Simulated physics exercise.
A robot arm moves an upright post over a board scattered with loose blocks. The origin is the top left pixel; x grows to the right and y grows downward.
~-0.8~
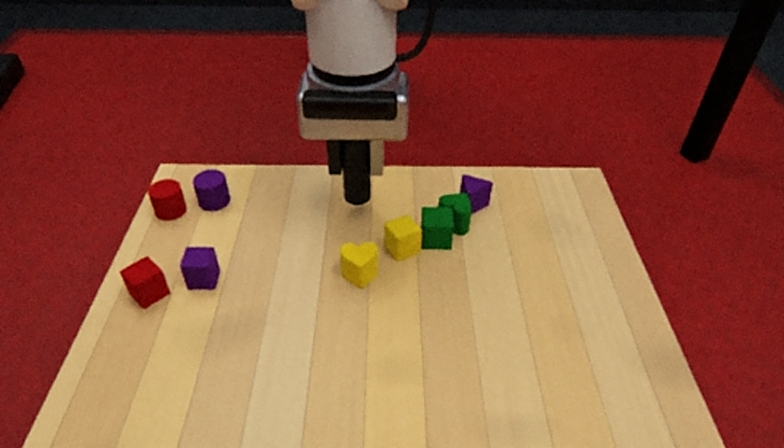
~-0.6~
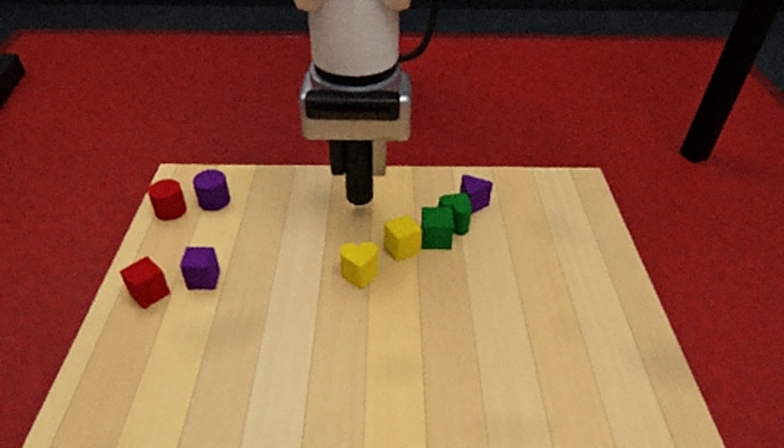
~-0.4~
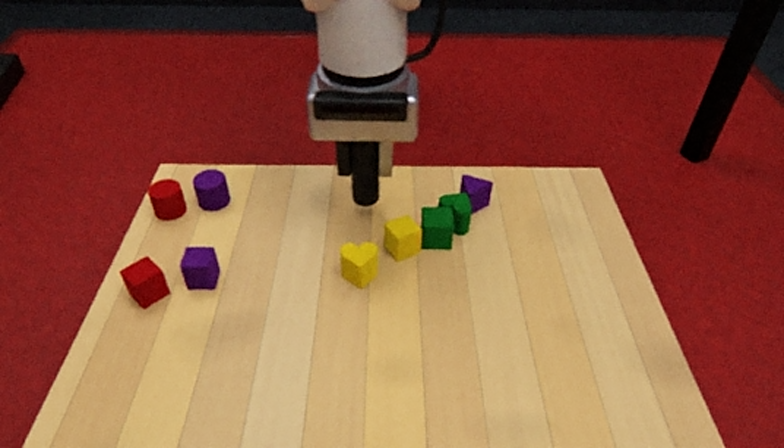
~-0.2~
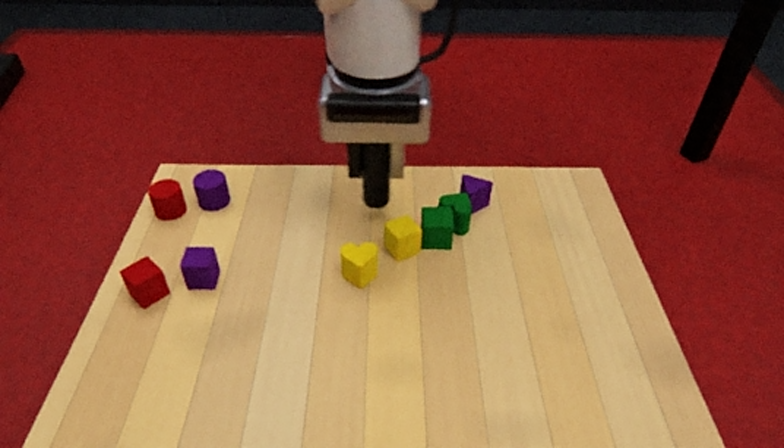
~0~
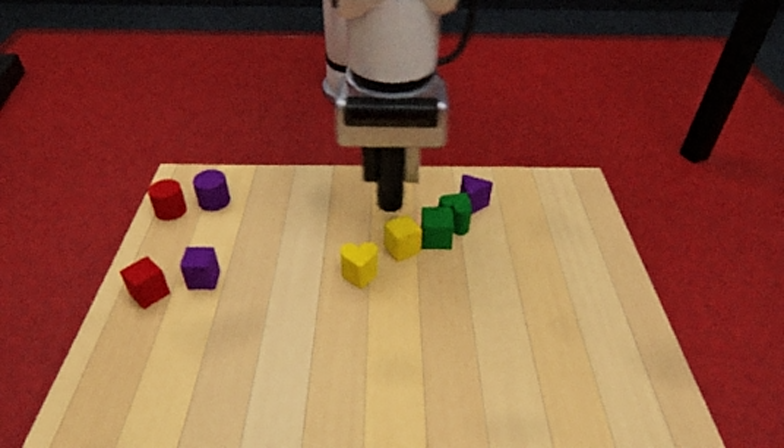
The video shows a robot arm holding a dark upright post over a wooden board scattered with red, purple, yellow and green blocks; the arm moves the post a short way to the right while the blocks stay still.
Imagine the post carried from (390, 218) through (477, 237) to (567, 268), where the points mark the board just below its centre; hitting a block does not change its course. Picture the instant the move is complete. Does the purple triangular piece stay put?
No - that is not the case.
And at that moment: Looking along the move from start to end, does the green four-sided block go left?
No, that is not what happens.
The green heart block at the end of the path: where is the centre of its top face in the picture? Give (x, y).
Its top middle: (521, 205).
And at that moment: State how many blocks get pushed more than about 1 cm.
It's going to be three or more.
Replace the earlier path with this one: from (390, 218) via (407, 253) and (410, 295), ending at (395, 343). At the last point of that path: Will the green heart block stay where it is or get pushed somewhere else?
Same place.
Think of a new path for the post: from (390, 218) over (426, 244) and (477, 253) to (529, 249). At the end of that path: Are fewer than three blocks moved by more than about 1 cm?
Final answer: Yes.
What follows on the original path. One third of the way, post (449, 217); green four-sided block (461, 229), turned 50° clockwise; green heart block (482, 204), turned 20° anticlockwise; purple triangular piece (482, 182), turned 40° anticlockwise.
Two thirds of the way, post (509, 233); green four-sided block (473, 234), turned 105° clockwise; green heart block (521, 205), turned 105° anticlockwise; purple triangular piece (487, 183), turned 65° anticlockwise.
At the end, post (571, 255); yellow four-sided block still; green four-sided block (473, 234), turned 105° clockwise; green heart block (521, 205), turned 105° anticlockwise; purple triangular piece (487, 183), turned 65° anticlockwise.
